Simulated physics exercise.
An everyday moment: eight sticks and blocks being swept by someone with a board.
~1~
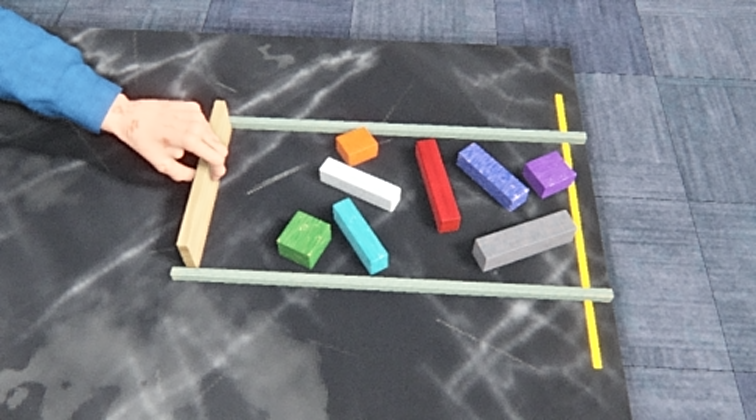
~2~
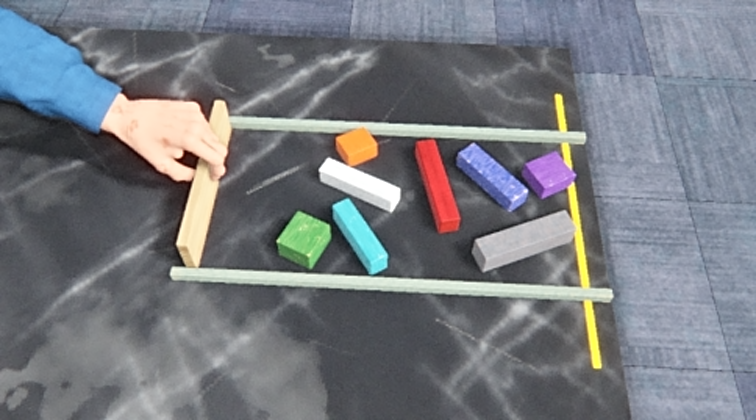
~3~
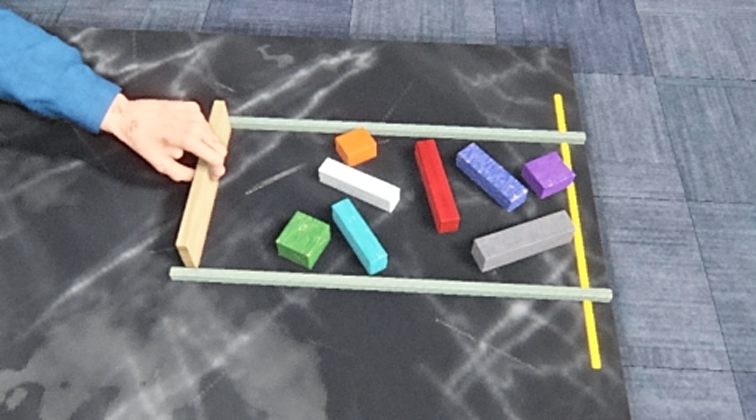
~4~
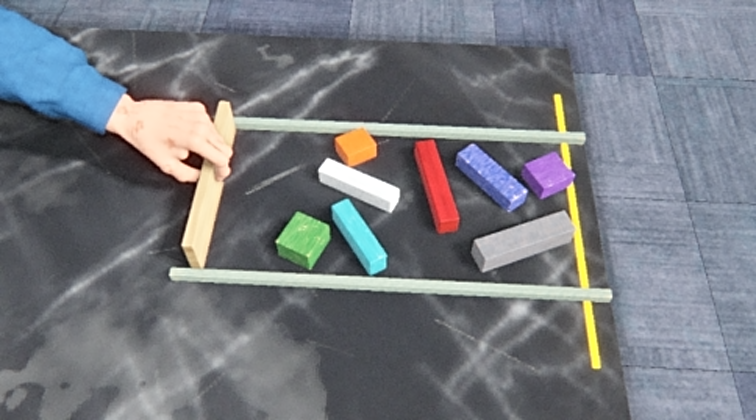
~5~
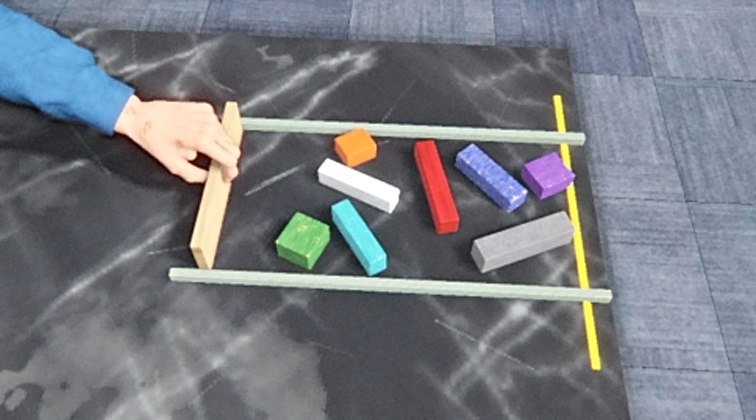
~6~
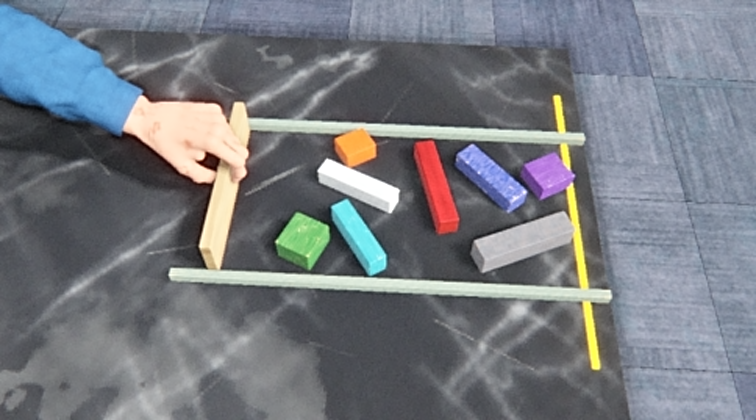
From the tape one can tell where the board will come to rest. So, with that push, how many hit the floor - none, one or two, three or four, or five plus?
Fallen: Five plus.
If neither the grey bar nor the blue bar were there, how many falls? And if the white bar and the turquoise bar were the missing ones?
First 4, then 4.
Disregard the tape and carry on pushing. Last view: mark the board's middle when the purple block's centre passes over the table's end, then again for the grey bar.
Roughly (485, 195); for the second one, roughly (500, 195).
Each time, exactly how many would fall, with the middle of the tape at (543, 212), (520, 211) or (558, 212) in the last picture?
Tallies in the order asked: 4, 2, 6.
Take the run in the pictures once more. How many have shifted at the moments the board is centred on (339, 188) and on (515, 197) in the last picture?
Moved so far: 4, later 8.
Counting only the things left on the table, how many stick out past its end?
I get 2.
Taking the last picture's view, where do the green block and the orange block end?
One is at about (601, 253), the other at about (585, 164).
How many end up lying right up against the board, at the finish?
So the total is 2.
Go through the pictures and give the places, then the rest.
Purple block (549, 175); grey bar (525, 240); blue bar (492, 177); board (207, 181); tape (575, 212), in the first frame.
Grey bar (524, 241); orange block (356, 147), in the second frame.
Blue bar (491, 177); board (206, 181), in the third frame.
Purple block (548, 175); red stick (436, 185), in the fourth frame.
Grey bar (523, 242); white bar (358, 186), in the fifth frame.
Purple block (547, 176); grey bar (523, 242); blue bar (490, 178); board (227, 183); tape (574, 213), in the sixth frame.
Soon after, none off yet; purple block at rest near (547, 176); grey bar at rest near (523, 242); blue bar at rest near (490, 178).
After that, none off yet; purple block displaced about its own width near (577, 171); grey bar displaced a little near (575, 240); blue bar displaced about its own width near (545, 172).
In the end, the number that fall off is five or more; gone, white bar, turquoise bar, red stick, blue bar, grey bar and purple block.
